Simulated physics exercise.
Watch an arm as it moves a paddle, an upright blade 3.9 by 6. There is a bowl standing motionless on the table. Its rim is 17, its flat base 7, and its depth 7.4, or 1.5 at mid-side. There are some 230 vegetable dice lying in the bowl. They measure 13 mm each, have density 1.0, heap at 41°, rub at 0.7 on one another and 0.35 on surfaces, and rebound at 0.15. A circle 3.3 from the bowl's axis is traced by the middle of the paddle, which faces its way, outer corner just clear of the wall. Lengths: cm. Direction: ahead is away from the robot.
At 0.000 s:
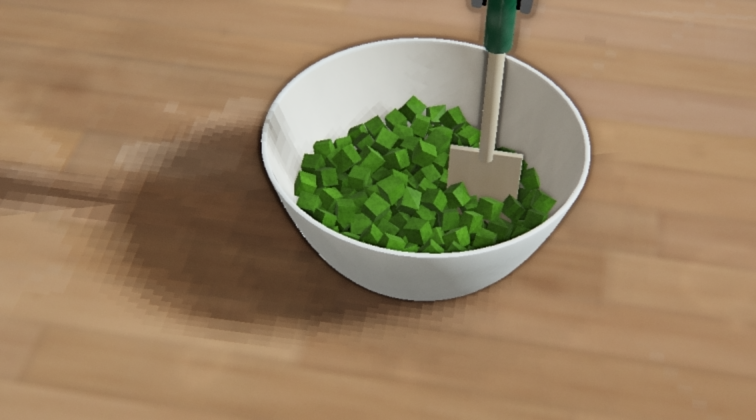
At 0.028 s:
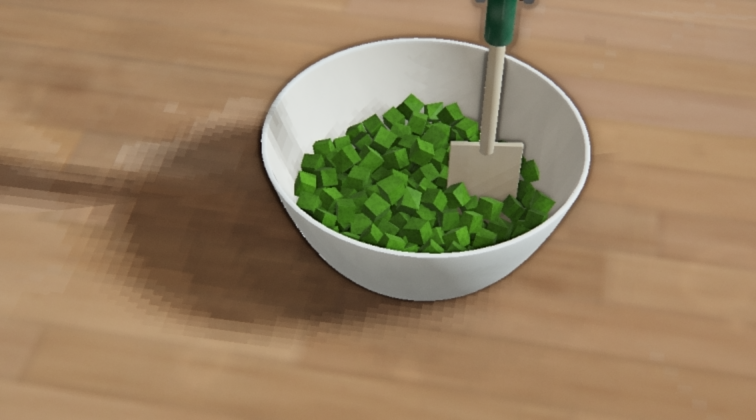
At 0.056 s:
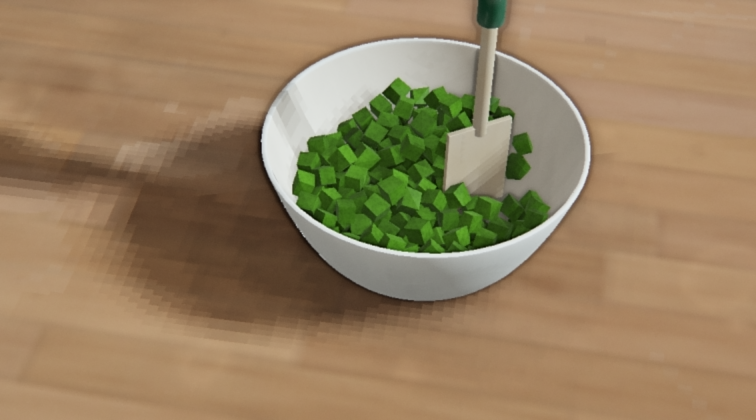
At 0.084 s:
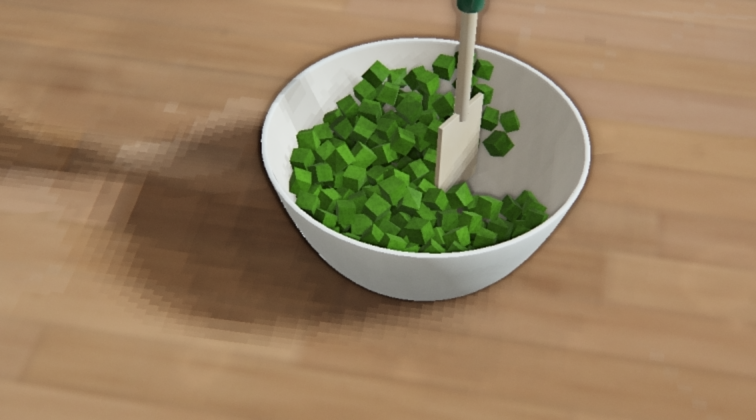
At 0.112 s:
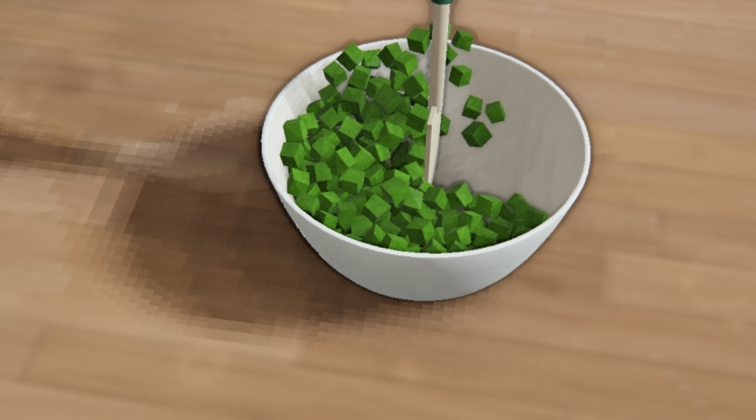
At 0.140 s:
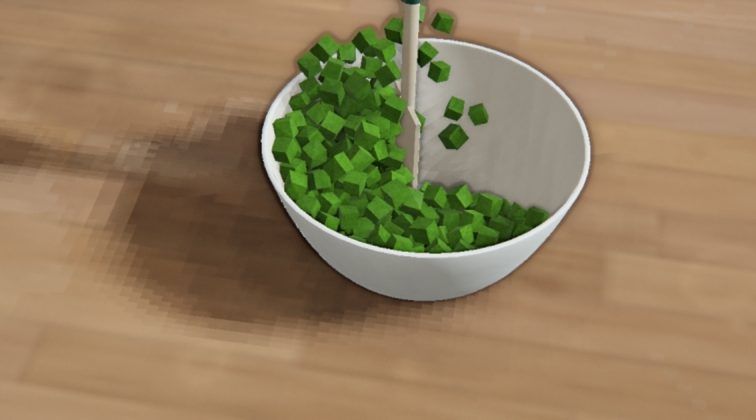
A pale paddle with a green handle swept leftward through green cubes in a white bowl on a wooden table, turning edge-on as it heaped them against the left side and flung a few upward.
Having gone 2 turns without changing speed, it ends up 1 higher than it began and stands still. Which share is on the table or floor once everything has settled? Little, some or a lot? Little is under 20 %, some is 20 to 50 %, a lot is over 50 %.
Some.
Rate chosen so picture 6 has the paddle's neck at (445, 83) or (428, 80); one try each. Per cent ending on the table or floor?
Near 20 per cent for the first, near 30 per cent for the second.
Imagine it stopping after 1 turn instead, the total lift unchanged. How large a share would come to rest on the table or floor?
I'd reckon near 25 per cent.
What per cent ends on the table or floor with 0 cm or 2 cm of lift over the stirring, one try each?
Near 35 in a hundred, then 35 in a hundred.
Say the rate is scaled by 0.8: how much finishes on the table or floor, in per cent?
Some 25 in a hundred.
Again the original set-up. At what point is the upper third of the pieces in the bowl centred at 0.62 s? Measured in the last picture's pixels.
Around (350, 214).
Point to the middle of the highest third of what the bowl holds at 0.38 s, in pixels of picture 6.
The top third is centred near (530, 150) in the last picture.
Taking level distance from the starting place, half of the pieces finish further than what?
Somewhere around 7 centimetres.
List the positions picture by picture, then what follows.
Paddle neck at (489, 130), 0° round; upper third of the load around (412, 189), from x 305 to 540, top at y 110; 231 in the bowl, in the first picture.
Paddle neck at (489, 122), 10° round; upper third of the load around (417, 182), from x 305 to 540, top at y 105, in the second picture.
Paddle neck at (482, 105), 35° round; upper third of the load around (409, 158), from x 305 to 535, top at y 90, in the third picture.
Paddle neck at (463, 89), 62° round; upper third of the load around (397, 135), from x 300 to 535, top at y 60, in the fourth picture.
Paddle neck at (437, 81), 89° round; upper third of the load around (376, 119), from x 290 to 535, top at y 30, in the fifth picture.
Paddle neck at (408, 81), 117° round; upper third of the load around (350, 121), from x 285 to 535, top at y 15; 230 in the bowl, 1 in flight or on the tool, in the sixth picture.
After 0.38 s, 350° round, highest piece 9 above the table; 189 in the bowl, 26 on the table or floor, 16 in flight or on the tool.
After 0.62 s, 224° round, highest piece 10 above the table; 167 in the bowl, 59 on the table or floor, 5 in flight or on the tool.
After 0.94 s, 0° round, highest piece 7 above the table; 152 in the bowl, 78 on the table or floor, 1 in flight or on the tool.
After 1.64 s, 0° round, highest piece 7 above the table; 152 in the bowl, 79 on the table or floor.
At rest, 152 in the bowl, 79 on the table or floor. That is 34 % on the table or floor.
